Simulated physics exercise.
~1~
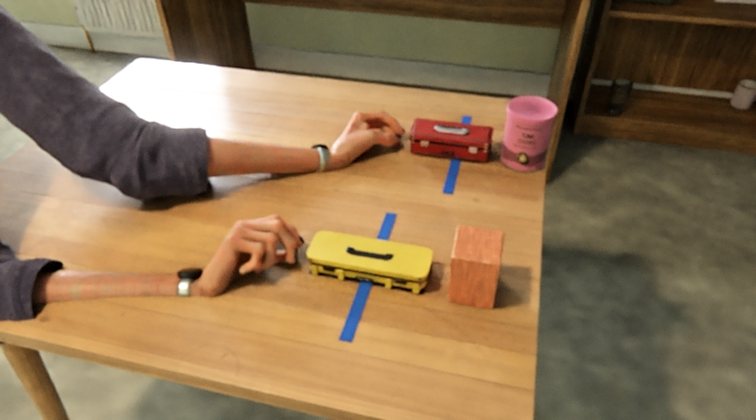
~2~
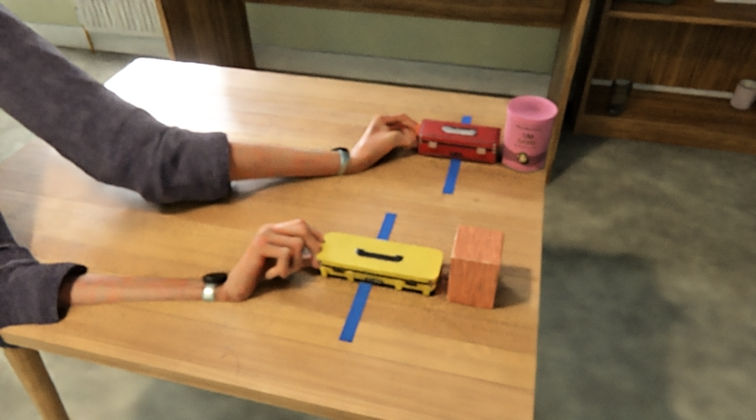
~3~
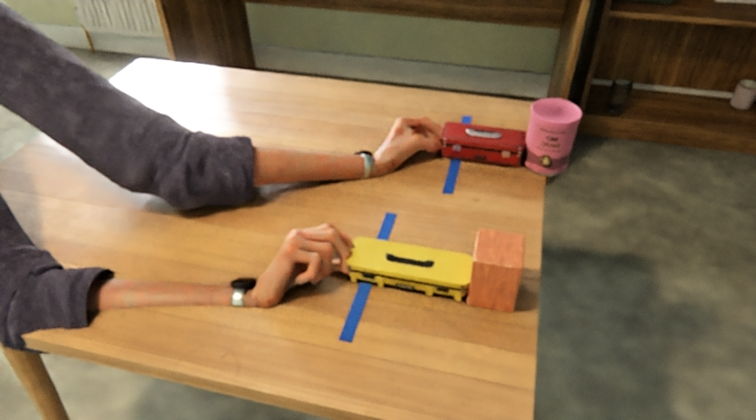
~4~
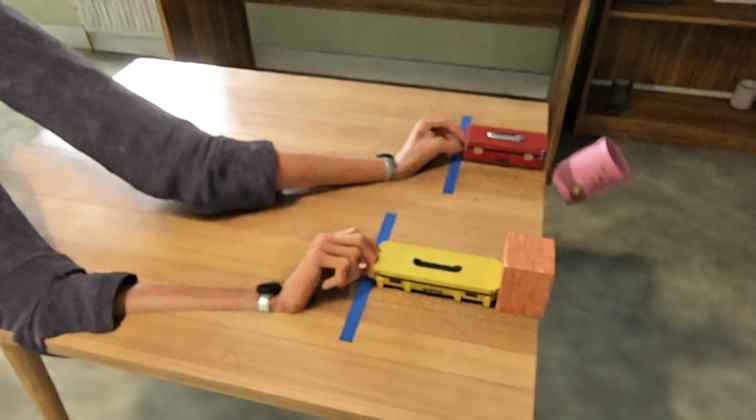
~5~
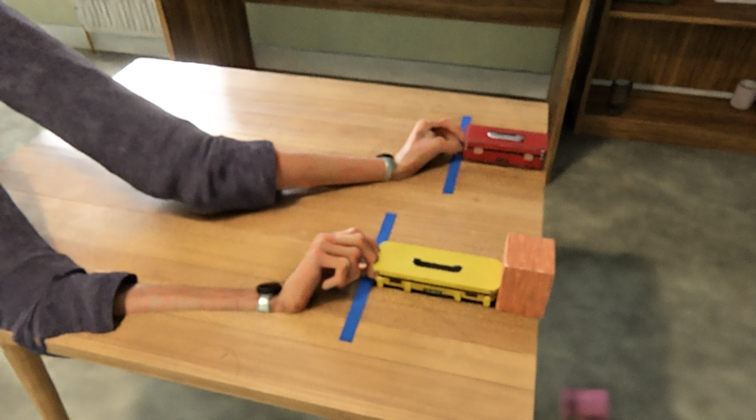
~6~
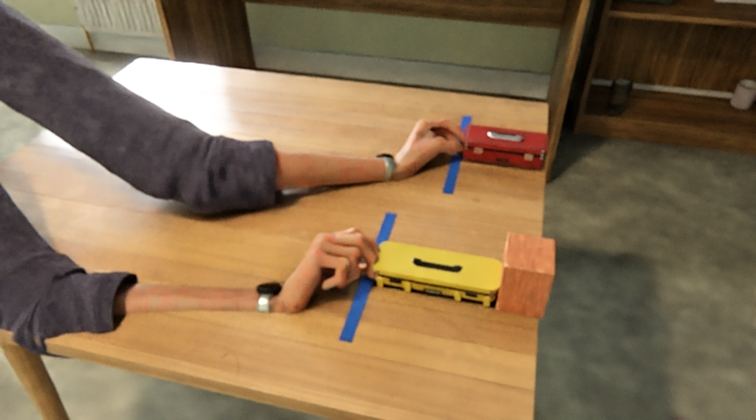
Two hands pushing yellow and red cases rightward, sliding an orange block that stays on the table and toppling a pink tin off the edge.
